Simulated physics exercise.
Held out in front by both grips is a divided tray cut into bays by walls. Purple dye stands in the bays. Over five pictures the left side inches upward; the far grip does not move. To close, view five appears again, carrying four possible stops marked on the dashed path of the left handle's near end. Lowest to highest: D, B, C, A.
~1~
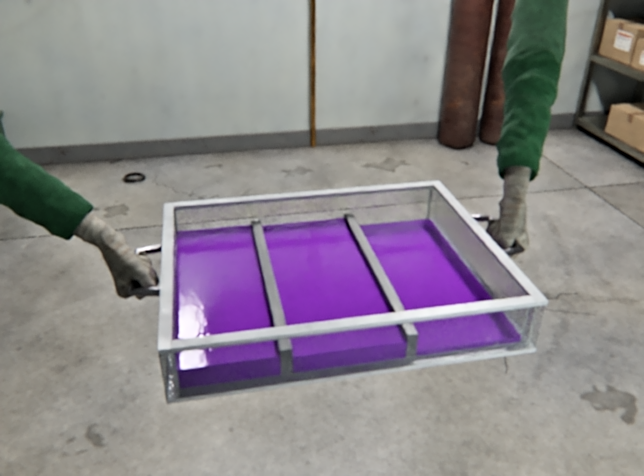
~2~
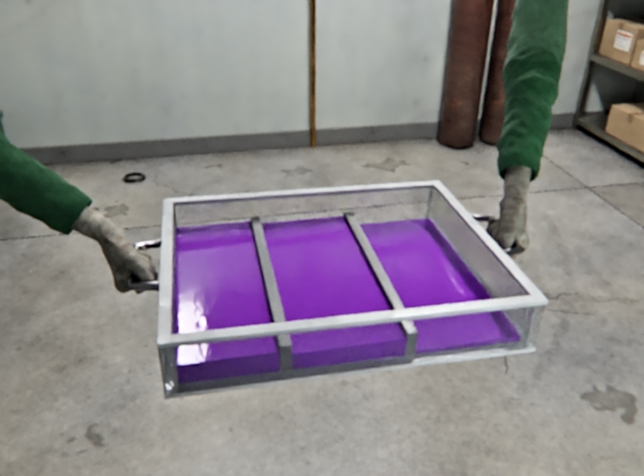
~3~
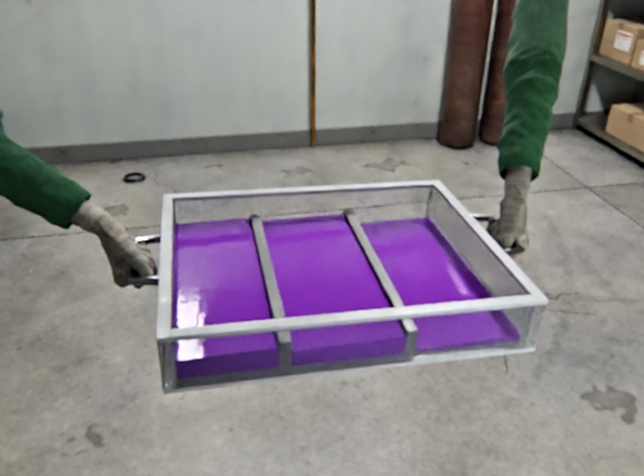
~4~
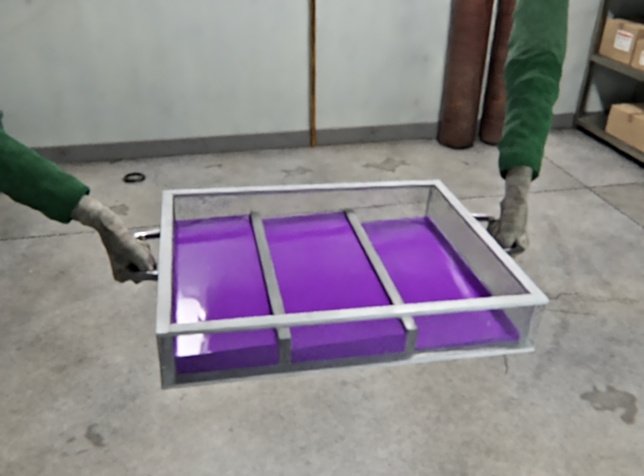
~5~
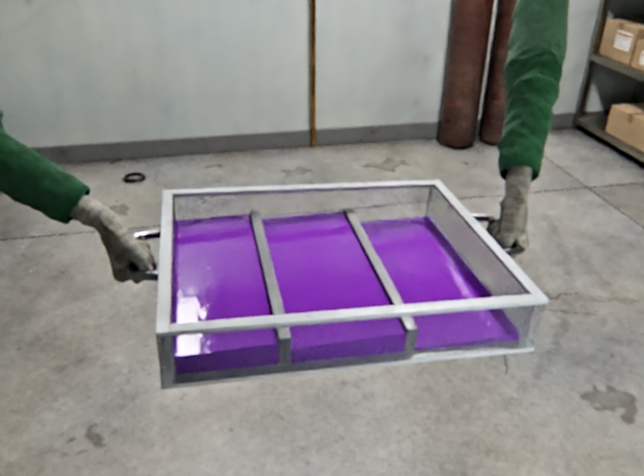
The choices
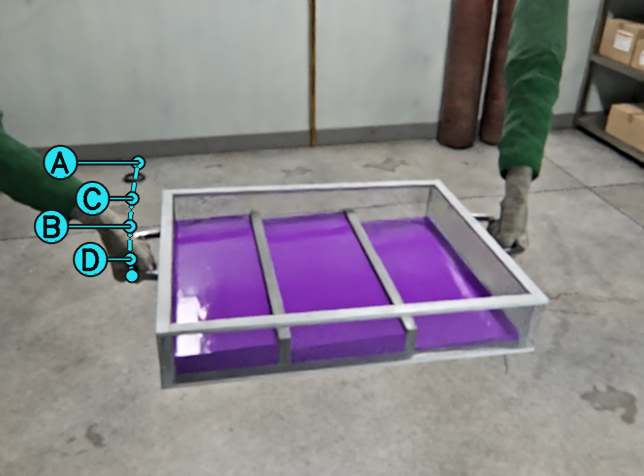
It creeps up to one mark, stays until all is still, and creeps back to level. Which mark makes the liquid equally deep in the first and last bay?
Go for C.
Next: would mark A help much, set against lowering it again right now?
Yes, by a good deal.
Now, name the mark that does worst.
Mark D.
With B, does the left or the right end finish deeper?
The left one.
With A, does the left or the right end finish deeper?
The right end bay.
In cyan, A at (138, 162); B at (129, 226); C at (132, 198); D at (130, 259).
Choosing A, the right end bay stands much deeper than the other; nothing spills.
Choosing B, the left end bay stands much deeper than the other; nothing spills.
Choosing C, the two end bays stand about equally deep; nothing spills.
Choosing D, the left end bay stands much deeper than the other; nothing spills.
